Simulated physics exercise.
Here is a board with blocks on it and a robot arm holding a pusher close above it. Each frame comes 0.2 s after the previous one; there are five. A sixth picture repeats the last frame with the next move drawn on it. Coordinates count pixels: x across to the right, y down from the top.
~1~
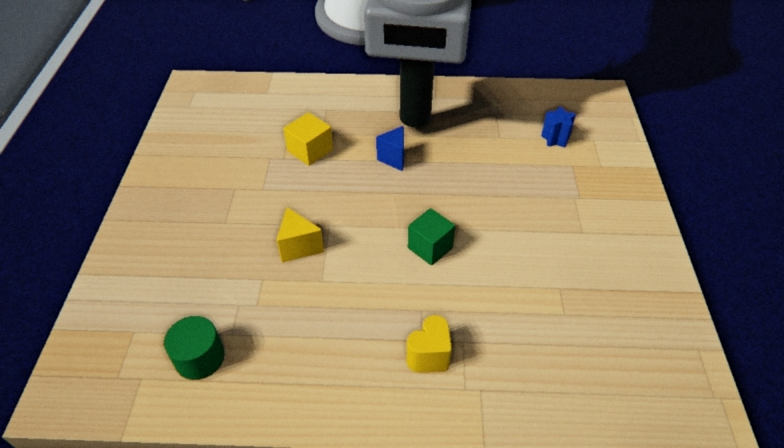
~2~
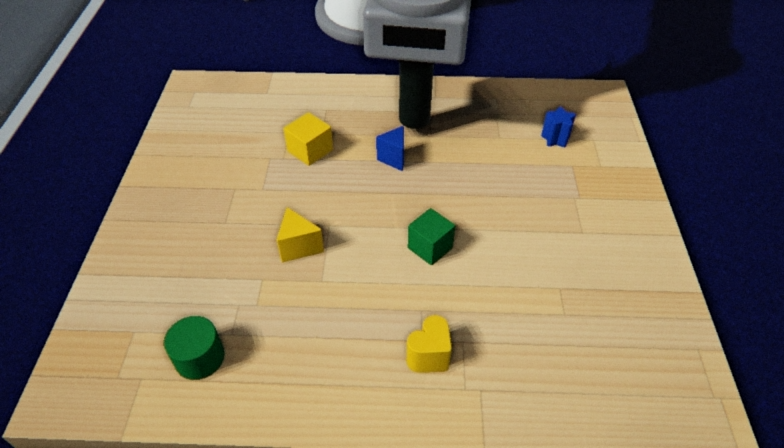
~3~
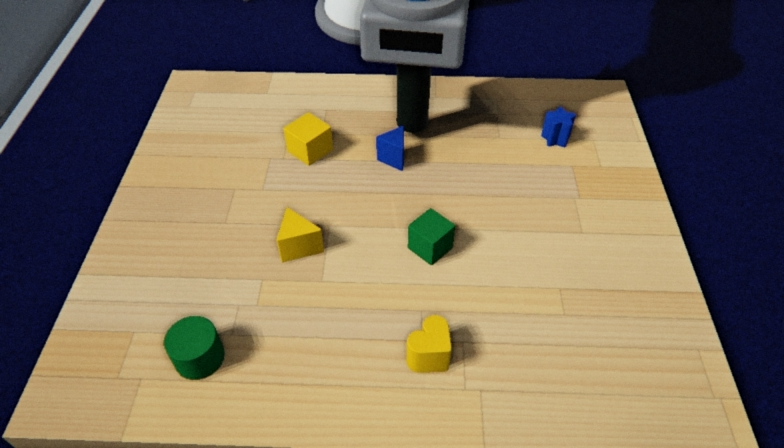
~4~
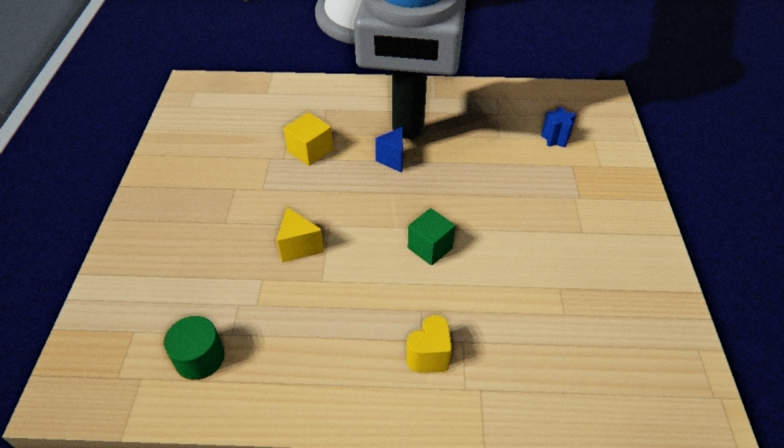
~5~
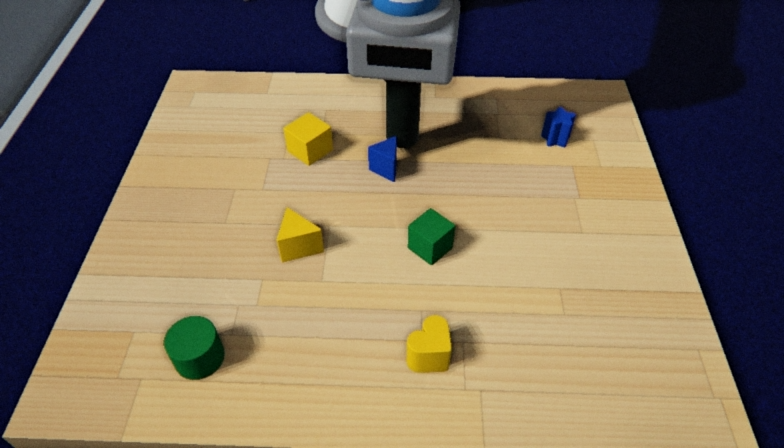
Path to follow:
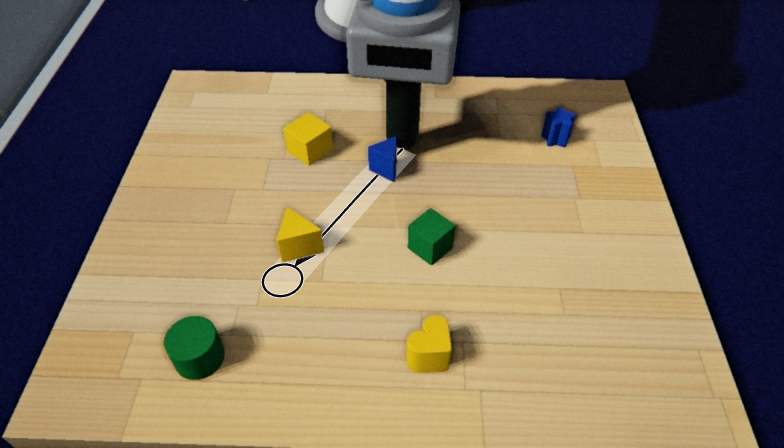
A pale wooden board lies on a dark blue surface, seen from above at an angle by a still camera. A yellow cube, a blue triangular block and a blue star-like block sit toward the back, a yellow triangle and green cube mid-board, and a green cylinder and yellow heart nearer. The robot arm's black pusher edges forward and slightly left, nudging the blue triangular block a little the same way.
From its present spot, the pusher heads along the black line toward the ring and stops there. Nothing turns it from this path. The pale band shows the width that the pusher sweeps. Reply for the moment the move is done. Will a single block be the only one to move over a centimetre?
I believe not.
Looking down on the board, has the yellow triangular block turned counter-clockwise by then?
No - that is not the case.
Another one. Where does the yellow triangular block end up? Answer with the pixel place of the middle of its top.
Its top middle will sit at (243, 259).
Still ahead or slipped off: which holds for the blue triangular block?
It falls back or aside.
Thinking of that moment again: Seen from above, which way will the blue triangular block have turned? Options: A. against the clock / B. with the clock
A: Against the clock.
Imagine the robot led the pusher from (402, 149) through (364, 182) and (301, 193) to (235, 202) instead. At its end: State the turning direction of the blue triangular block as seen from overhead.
From above, counter-clockwise.
Path on the board, from (402, 149) directly to (283, 280).
What follows on the original path. One third of the way, pusher at (366, 176); blue triangular block at (357, 190), turned 30° anticlockwise.
Two thirds of the way, pusher at (325, 220); blue triangular block at (348, 221).
At the end, pusher at (280, 269); yellow triangular block at (243, 259), turned 60° clockwise; yellow square piece in place; blue triangular block at (348, 221), turned 150° anticlockwise.
